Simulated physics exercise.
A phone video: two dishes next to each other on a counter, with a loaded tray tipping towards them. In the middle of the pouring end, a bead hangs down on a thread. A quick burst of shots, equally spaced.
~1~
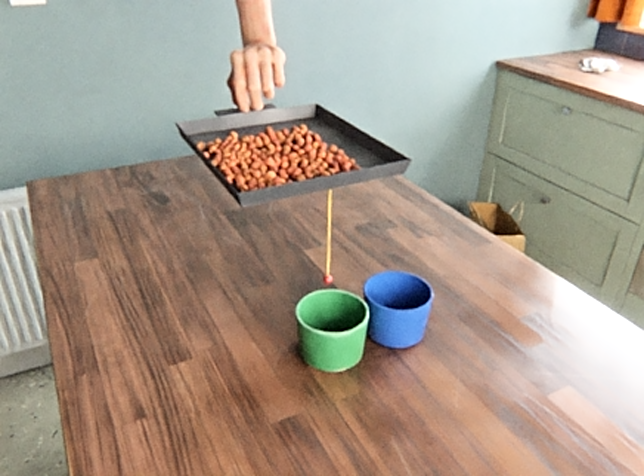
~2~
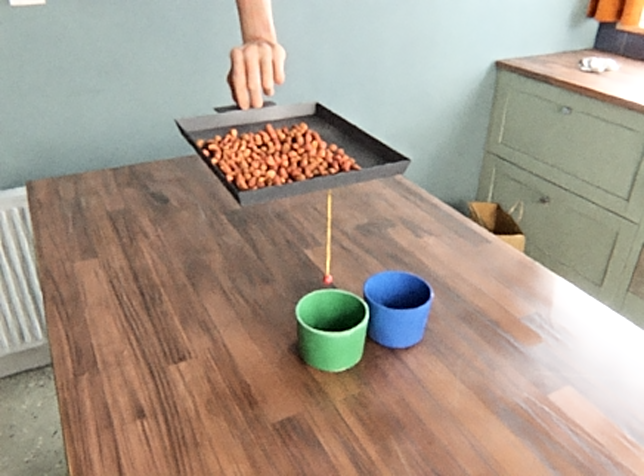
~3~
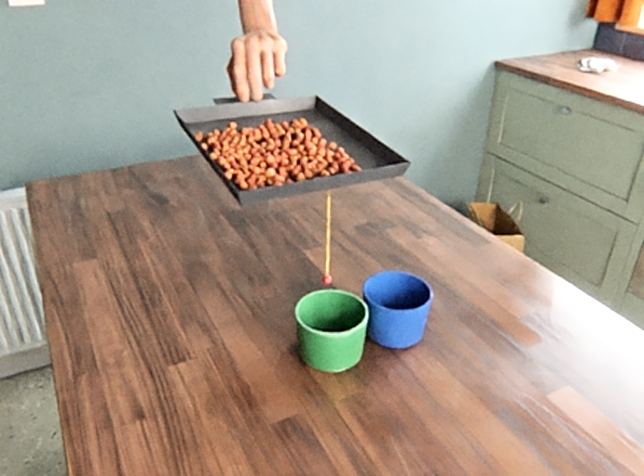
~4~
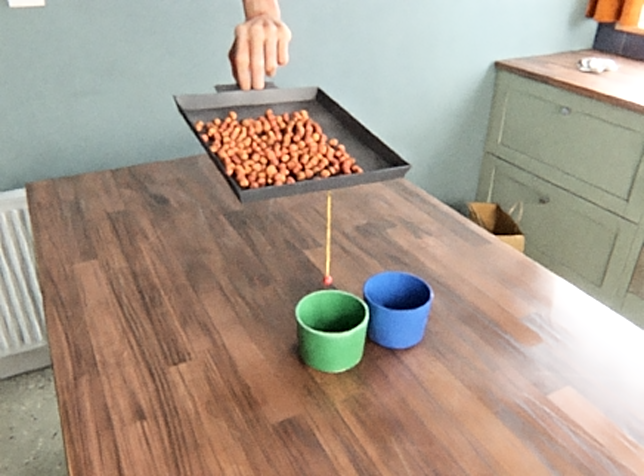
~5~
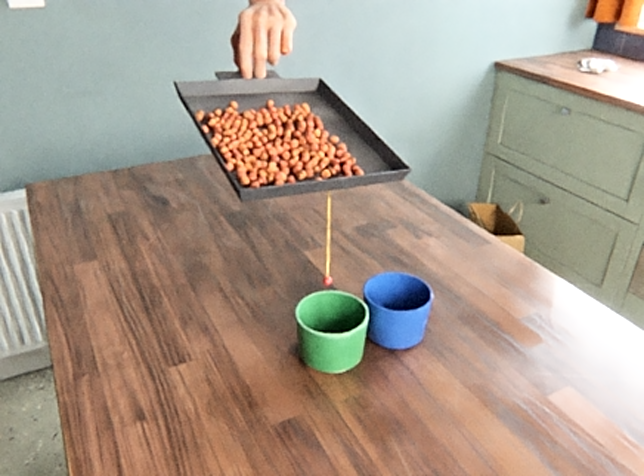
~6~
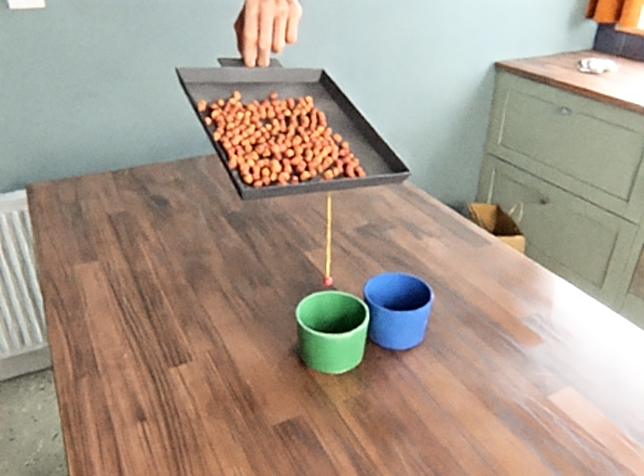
A hand slowly raised the back of a dark tray of reddish-brown pellets, tilting it forward and slightly to the right, above green and blue dishes while a bead hung from its front edge.
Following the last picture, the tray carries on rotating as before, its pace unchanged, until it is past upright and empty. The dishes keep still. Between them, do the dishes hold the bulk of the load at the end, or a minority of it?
Mostly caught.
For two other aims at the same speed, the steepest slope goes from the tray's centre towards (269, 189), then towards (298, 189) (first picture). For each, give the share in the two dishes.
First some 10, then 30 per cent.
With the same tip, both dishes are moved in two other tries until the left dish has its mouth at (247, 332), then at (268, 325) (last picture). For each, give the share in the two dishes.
About 0 per cent, then about 10 per cent.
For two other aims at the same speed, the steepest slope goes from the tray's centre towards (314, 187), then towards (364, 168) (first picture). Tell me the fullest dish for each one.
1: The dish to the left. 2: The dish to the right.
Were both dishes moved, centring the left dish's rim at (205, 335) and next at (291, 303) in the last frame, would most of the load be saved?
Well, a minority share the first time and a minority share the next.
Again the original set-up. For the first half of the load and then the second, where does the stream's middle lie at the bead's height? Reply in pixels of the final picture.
First around (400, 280), afterwards around (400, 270).
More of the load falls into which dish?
It is the right-hand dish.
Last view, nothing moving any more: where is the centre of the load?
The centre comes to rest near (396, 324).
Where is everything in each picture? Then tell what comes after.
Corners of the pouring end at (241, 191) and (405, 159), level; middle of the load at (276, 157), clay pellets; left dish at (349, 348); right dish at (416, 325); bead on its thread at (328, 279), in the first picture.
Corners of the pouring end at (241, 190) and (405, 159), level; middle of the load at (276, 156), in the second picture.
Corners of the pouring end at (241, 189) and (405, 161), tipped barely, lowest at the right corner; middle of the load at (275, 152), in the third picture.
Corners of the pouring end at (242, 188) and (406, 164), tipped a little, lowest at the right corner; middle of the load at (276, 147), in the fourth picture.
Corners of the pouring end at (244, 187) and (406, 167), tipped a little, lowest at the right corner; middle of the load at (277, 142), in the fifth picture.
Corners of the pouring end at (245, 186) and (407, 170), tipped clearly, lowest at the right corner; middle of the load at (280, 138); left dish at (349, 350); right dish at (416, 326), in the sixth picture.
Soon, tray tipped steeply; nearly all on the tray; a stray few in the air.
A while on, tray tipped right over; about a third on the tray; a stray few in the left dish; about a quarter in the right dish; a small part outside both; about a quarter in the air.
Towards the end, tray tipped past a quarter turn; a small part in the left dish; about two thirds in the right dish; about a quarter outside both.
Finally, tray tipped past a quarter turn; a small part in the left dish; about two thirds in the right dish; about a quarter outside both.
